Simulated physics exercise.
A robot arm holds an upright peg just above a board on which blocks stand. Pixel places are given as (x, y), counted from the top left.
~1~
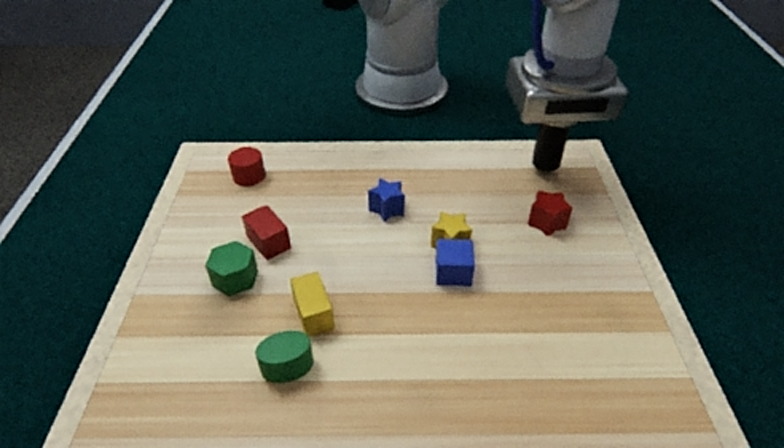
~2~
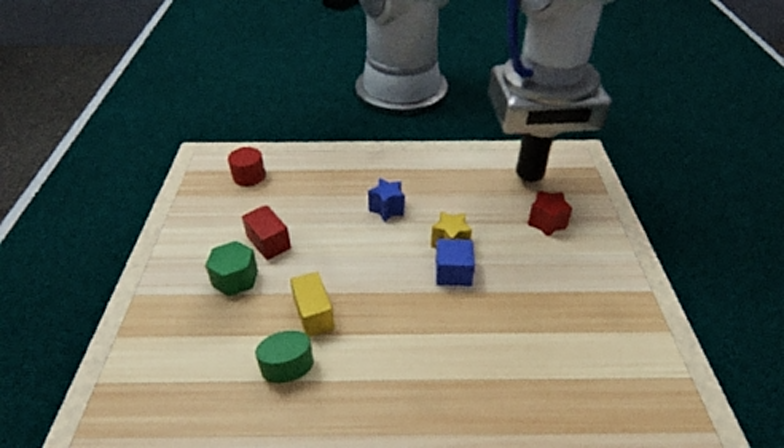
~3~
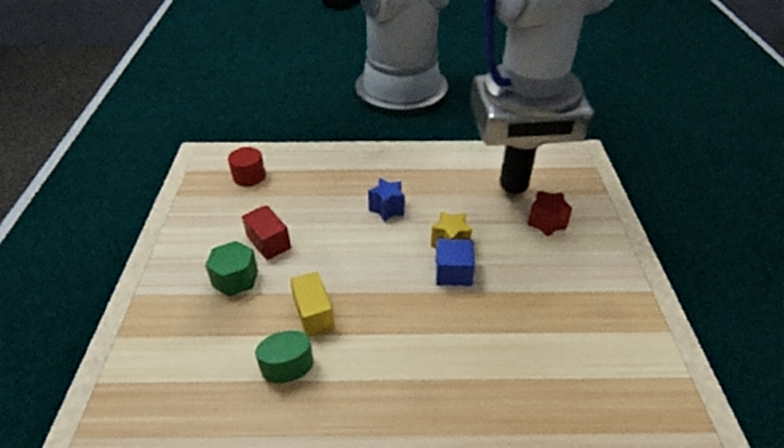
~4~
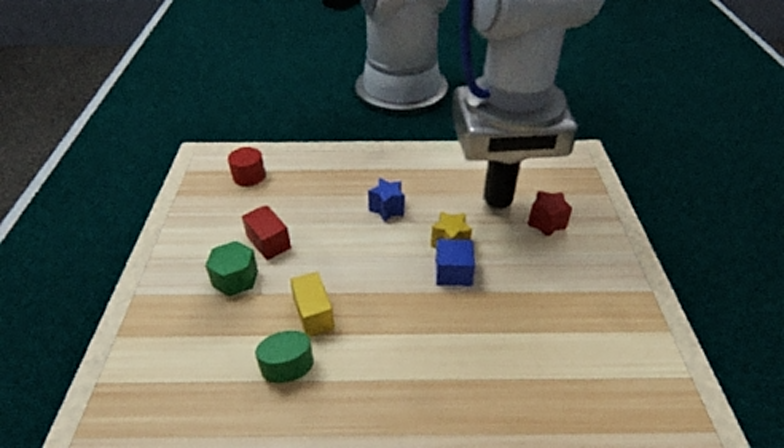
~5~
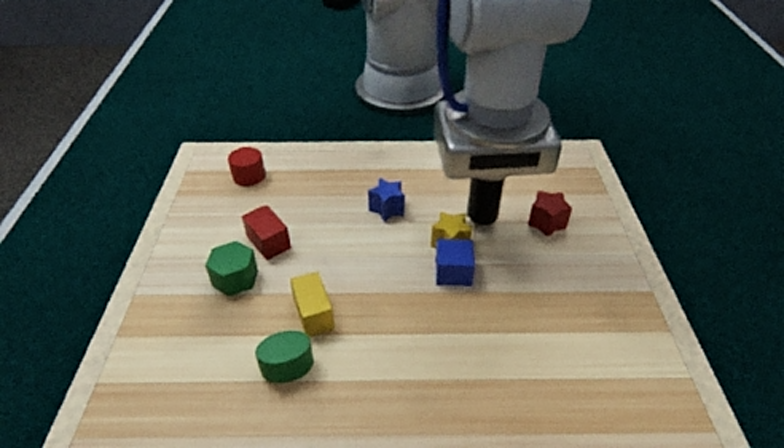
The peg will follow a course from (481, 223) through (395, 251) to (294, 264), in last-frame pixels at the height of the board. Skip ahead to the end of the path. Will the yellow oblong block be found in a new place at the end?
No - that is not the case.
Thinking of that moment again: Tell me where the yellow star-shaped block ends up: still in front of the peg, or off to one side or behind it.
At the end of the path, the peg has already lost the yellow star-shaped block, which lies beside or behind it.
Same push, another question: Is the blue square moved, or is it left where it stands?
It gets moved.
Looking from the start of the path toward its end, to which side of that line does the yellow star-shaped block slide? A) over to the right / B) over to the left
That would be B.
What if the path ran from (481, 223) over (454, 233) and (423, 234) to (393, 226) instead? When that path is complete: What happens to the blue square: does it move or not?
At the end, its place is different.
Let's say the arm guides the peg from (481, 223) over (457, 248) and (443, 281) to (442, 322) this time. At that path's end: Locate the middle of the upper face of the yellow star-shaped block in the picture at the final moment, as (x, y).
In the picture, it is at (417, 240).
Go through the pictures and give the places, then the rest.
Tip of the peg at (546, 164), middles of tops, yellow oblong block at (311, 293), yellow star-shaped block at (452, 223), blue square at (456, 252), in the first picture.
Peg at (530, 174), nothing pushed, in the second picture.
Peg at (514, 186), nothing pushed, in the third picture.
Peg at (498, 199), nothing pushed, in the fourth picture.
Peg at (482, 216), yellow oblong block at (311, 293), yellow star-shaped block at (452, 223), blue square at (456, 252), in the fifth picture.
On the path given first. One third of the way, peg at (427, 238); yellow star-shaped block at (412, 248), turned 30° anticlockwise; blue square at (452, 259), turned 35° anticlockwise.
Two thirds of the way, peg at (361, 249); yellow star-shaped block at (398, 254), turned 100° anticlockwise; blue square at (452, 259), turned 35° anticlockwise.
At the end, peg at (293, 257); yellow oblong block unmoved; yellow star-shaped block at (398, 254), turned 100° anticlockwise; blue square at (452, 259), turned 35° anticlockwise.
